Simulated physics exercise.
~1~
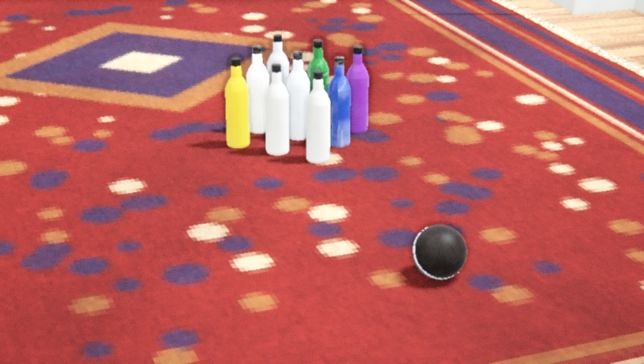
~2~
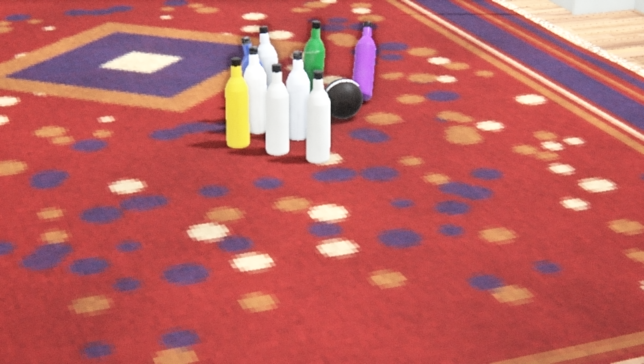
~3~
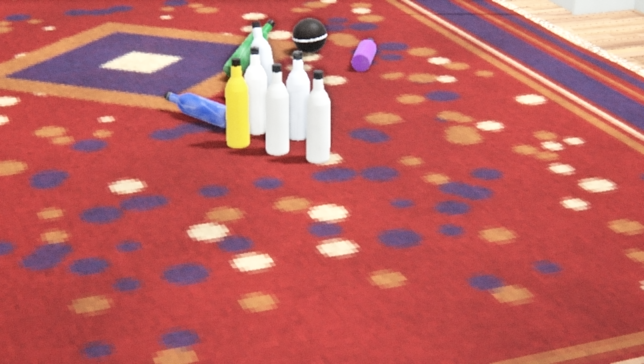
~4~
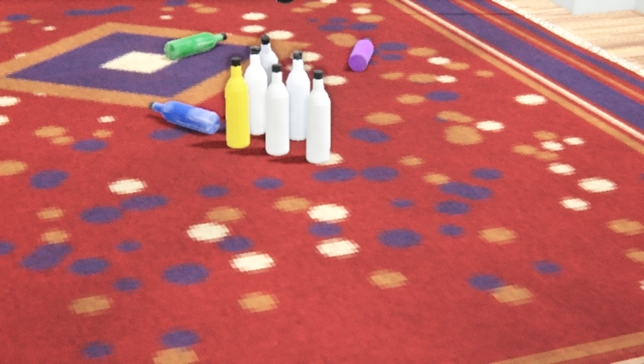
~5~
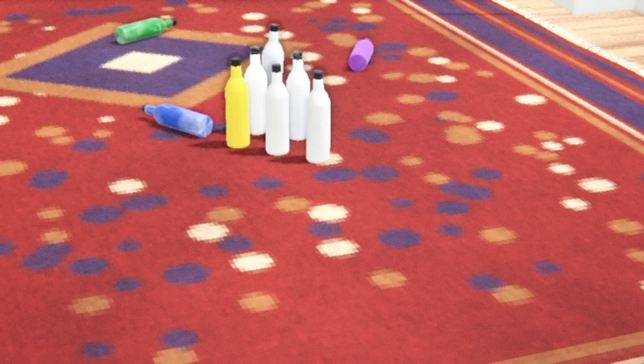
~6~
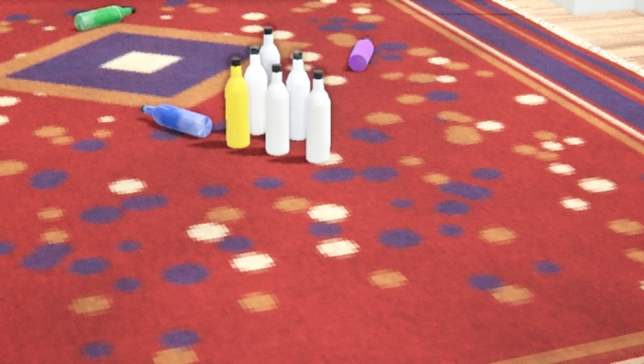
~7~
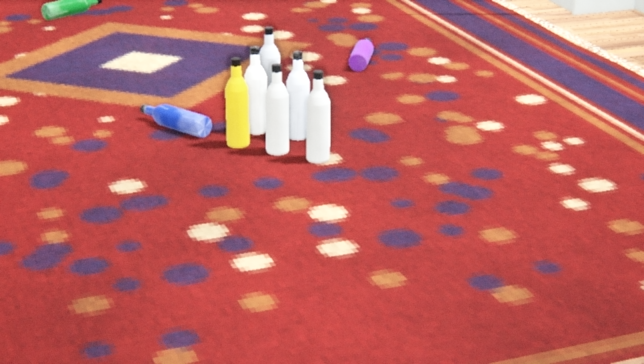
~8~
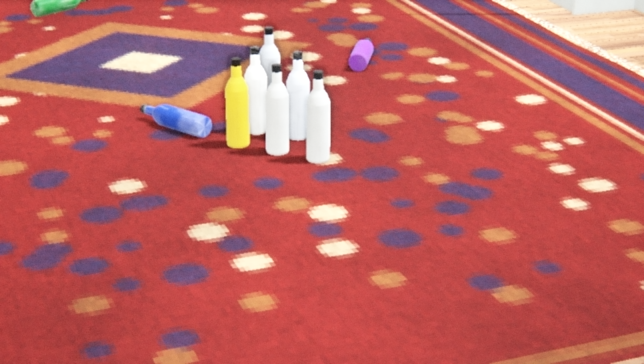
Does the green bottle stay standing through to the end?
No, the green bottle topples and ends up lying on its side near the upper left corner.
The clip opens on a black ball rolling across a patterned red carpet toward nine capped bottles, most of them white, with yellow, green, blue and purple ones among them. The ball runs up and to the left into the right side of the group, setting the blue bottle moving left and tipping the purple one. It carries on past the back, and the green and blue bottles go over toward the left while a white one behind rocks and settles upright. The ball leaves at the top, and the green bottle slides to the upper left corner. Blue and purple lie flat, and six bottles remain standing.
